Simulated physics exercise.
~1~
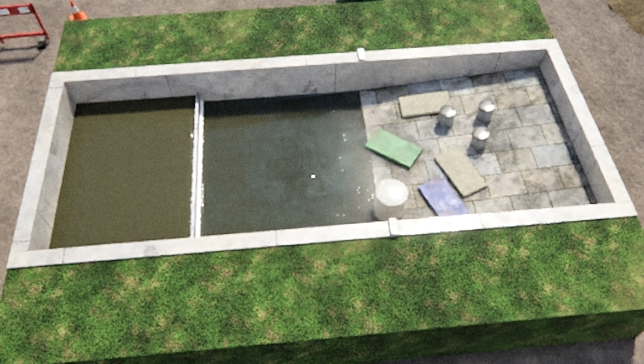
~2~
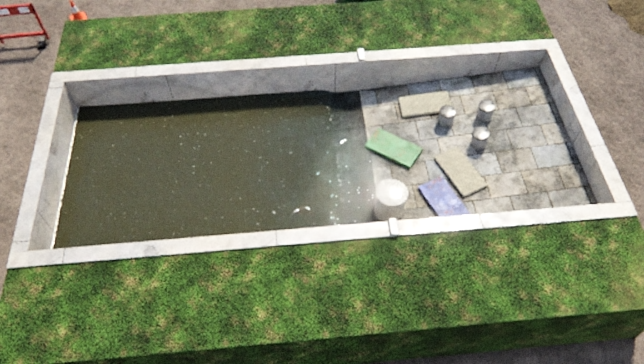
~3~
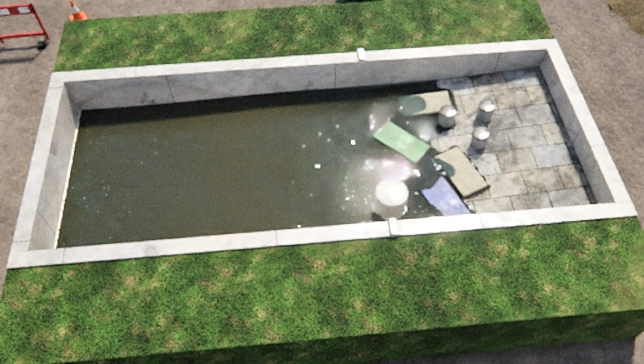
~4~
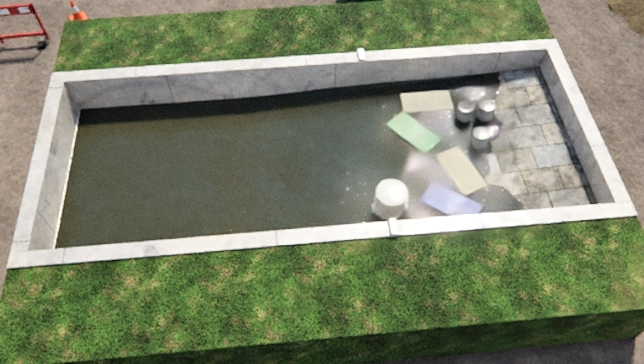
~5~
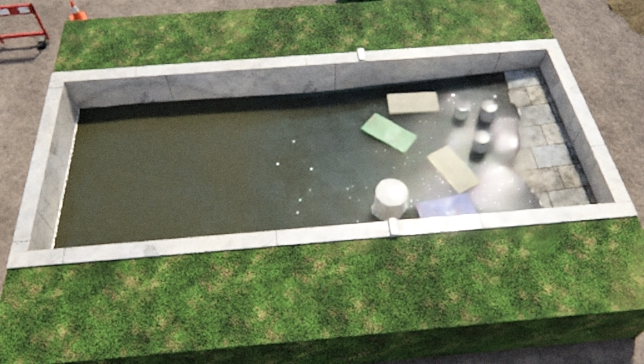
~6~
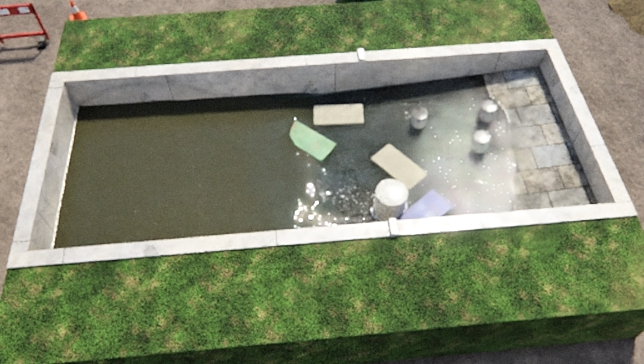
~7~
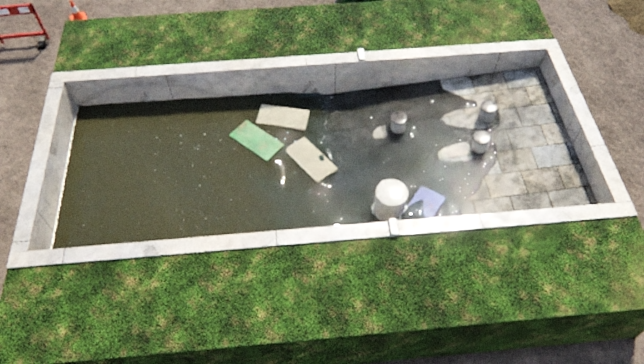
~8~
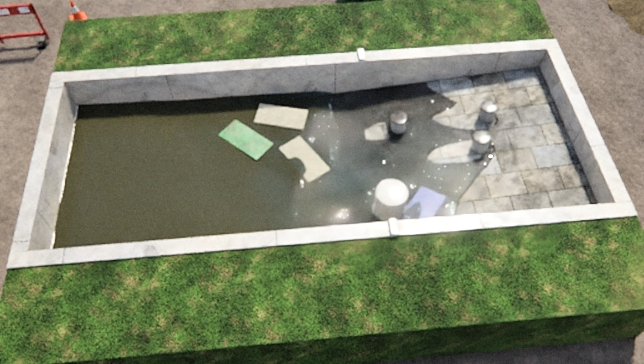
A walled stone basin set in grass is seen from high above, with murky water behind a thin white board at left and a paved ramp rising to the right. Green, blue and two tan slabs lie on the ramp near small grey pails and a larger pale drum. The board vanishes and water surges rightward up the paving, nudging the green slab upslope and surrounding the others. As the water draws back, the green and tan slabs drift well left into it, while one pail shifts a little left. The blue slab moves slightly and ends grounded beside the drum.
